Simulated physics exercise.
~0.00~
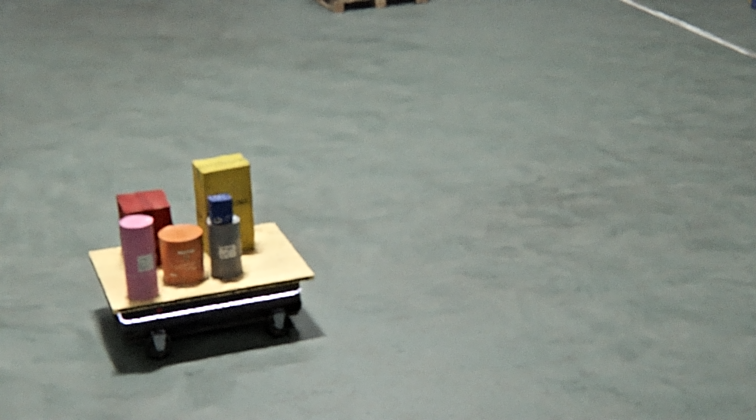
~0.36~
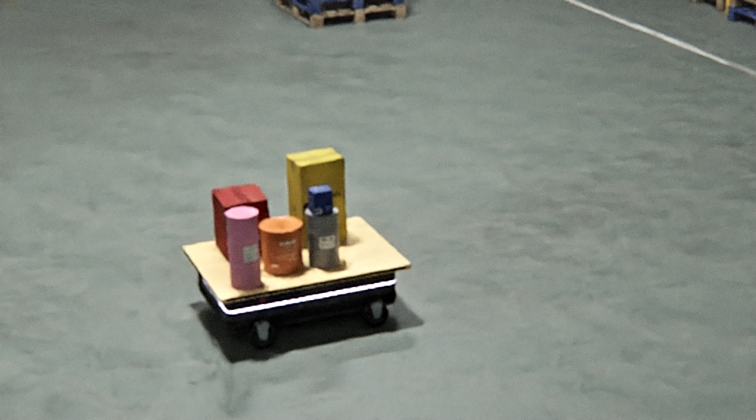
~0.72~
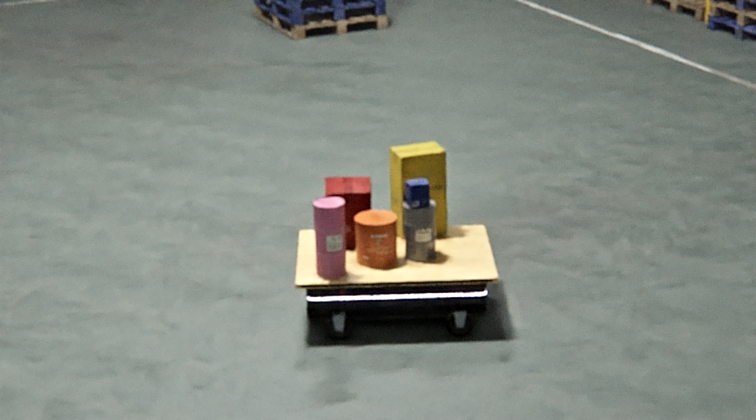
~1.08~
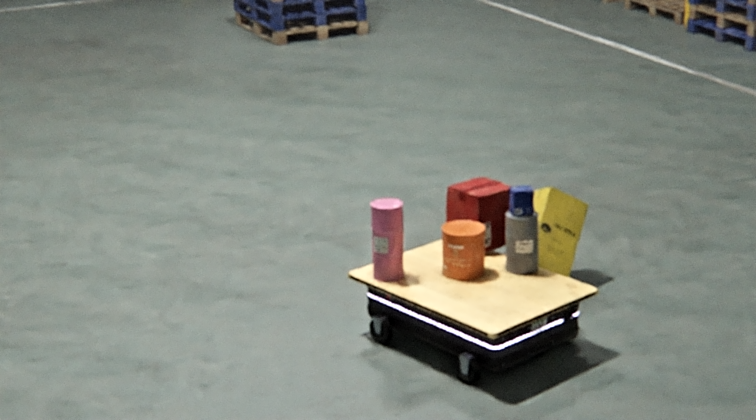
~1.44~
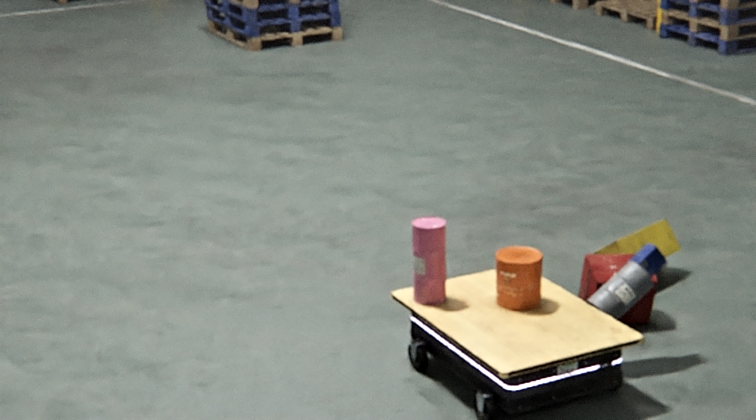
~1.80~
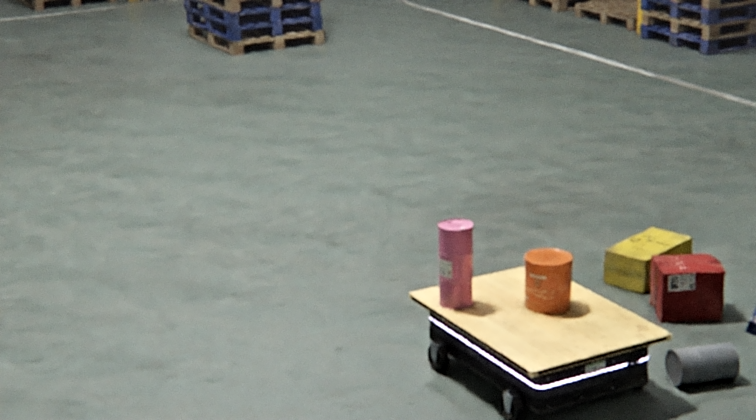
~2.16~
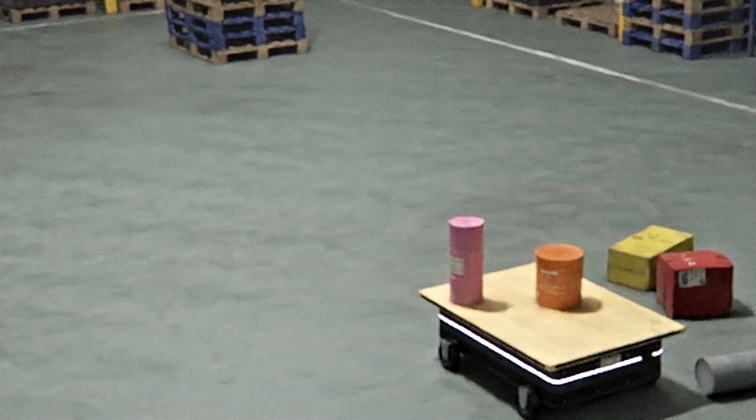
A low wheeled cart with a pale wooden deck rolls rightward across a grey-green warehouse floor, seen from slightly above, with blue pallets in the background. It carries a pink canister and orange pail at the front, a red box and tall yellow box behind, and a grey canister topped by a small blue parcel. As the cart swings round towards the viewer, the yellow box tips off the far side. The red box, grey canister and blue parcel tumble after it. The cart stops with only the pink canister and orange pail still upright aboard, while the yellow and red boxes and grey canister lie on the floor to the right.
